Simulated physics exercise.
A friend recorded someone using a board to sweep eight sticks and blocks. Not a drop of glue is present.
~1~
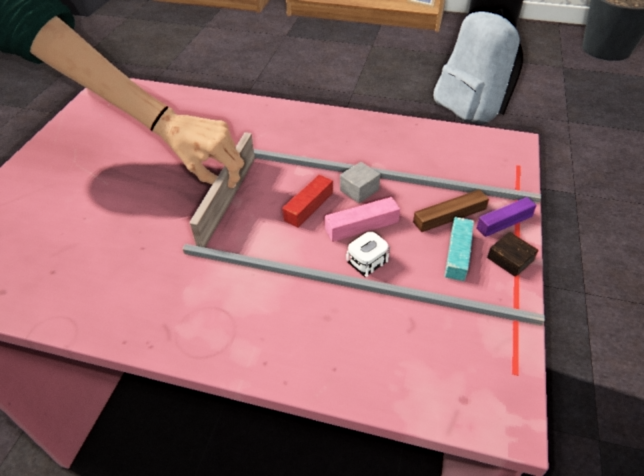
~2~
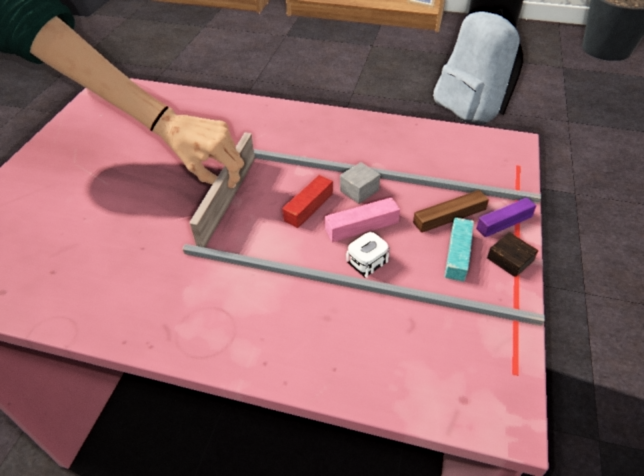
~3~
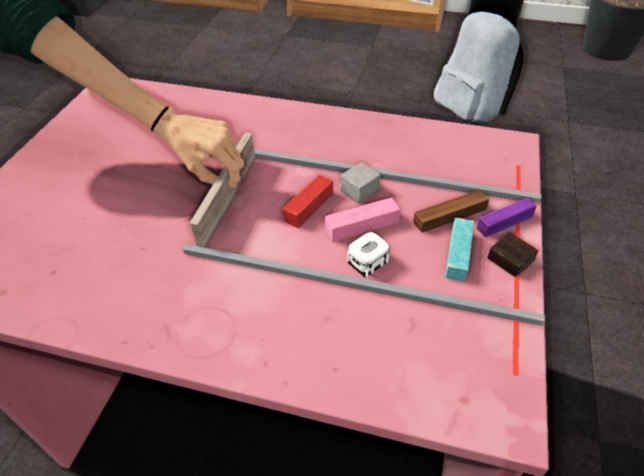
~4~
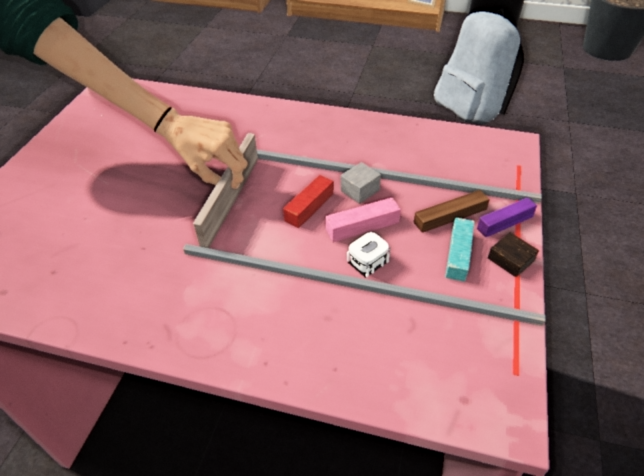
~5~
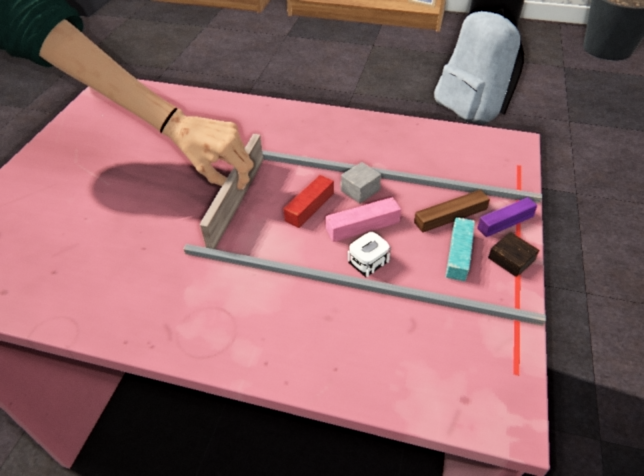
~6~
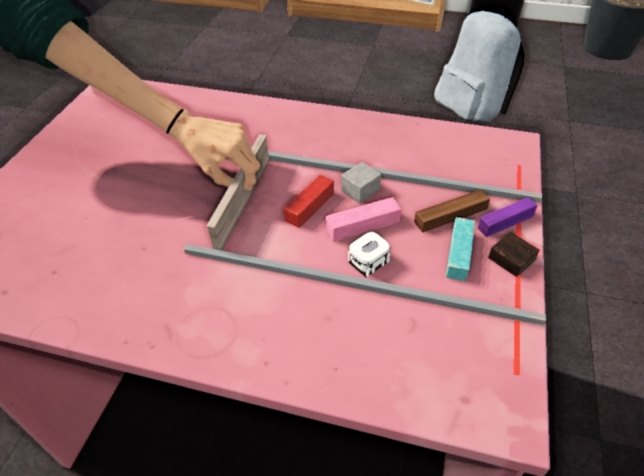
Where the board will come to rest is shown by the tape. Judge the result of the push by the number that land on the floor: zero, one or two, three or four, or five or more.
Lost: Five or more.
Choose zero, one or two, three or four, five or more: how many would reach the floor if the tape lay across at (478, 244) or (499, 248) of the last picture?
Just one or two; three or four.
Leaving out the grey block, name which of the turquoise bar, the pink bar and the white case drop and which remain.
Result - turquoise bar: Gone; pink bar: Gone; white case: Up.
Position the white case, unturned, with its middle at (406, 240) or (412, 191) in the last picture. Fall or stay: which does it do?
In that order: Slips off, then slips off.
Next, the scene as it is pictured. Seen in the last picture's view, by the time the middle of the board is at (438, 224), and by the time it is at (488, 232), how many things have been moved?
8 by the first point, 8 by the second.
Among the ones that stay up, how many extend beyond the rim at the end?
The answer comes to 2.
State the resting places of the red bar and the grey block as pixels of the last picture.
The one named first is at (530, 241), the next at (537, 204).
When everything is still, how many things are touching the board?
Contact count: 3.
Soon after, none off yet; black block at rest near (514, 254); purple stick at rest near (508, 217); turquoise bar at rest near (461, 248).
After that, none off yet; black block at rest near (514, 254); purple stick at rest near (508, 217); turquoise bar moving near (465, 250).
And then, none off yet; black block tilting well over near (563, 295); purple stick displaced a little near (540, 225); turquoise bar displaced about its own width near (533, 274).
In the end, the number that fall off is five or more; gone, pink bar, brown stick, turquoise bar, purple stick and black block.
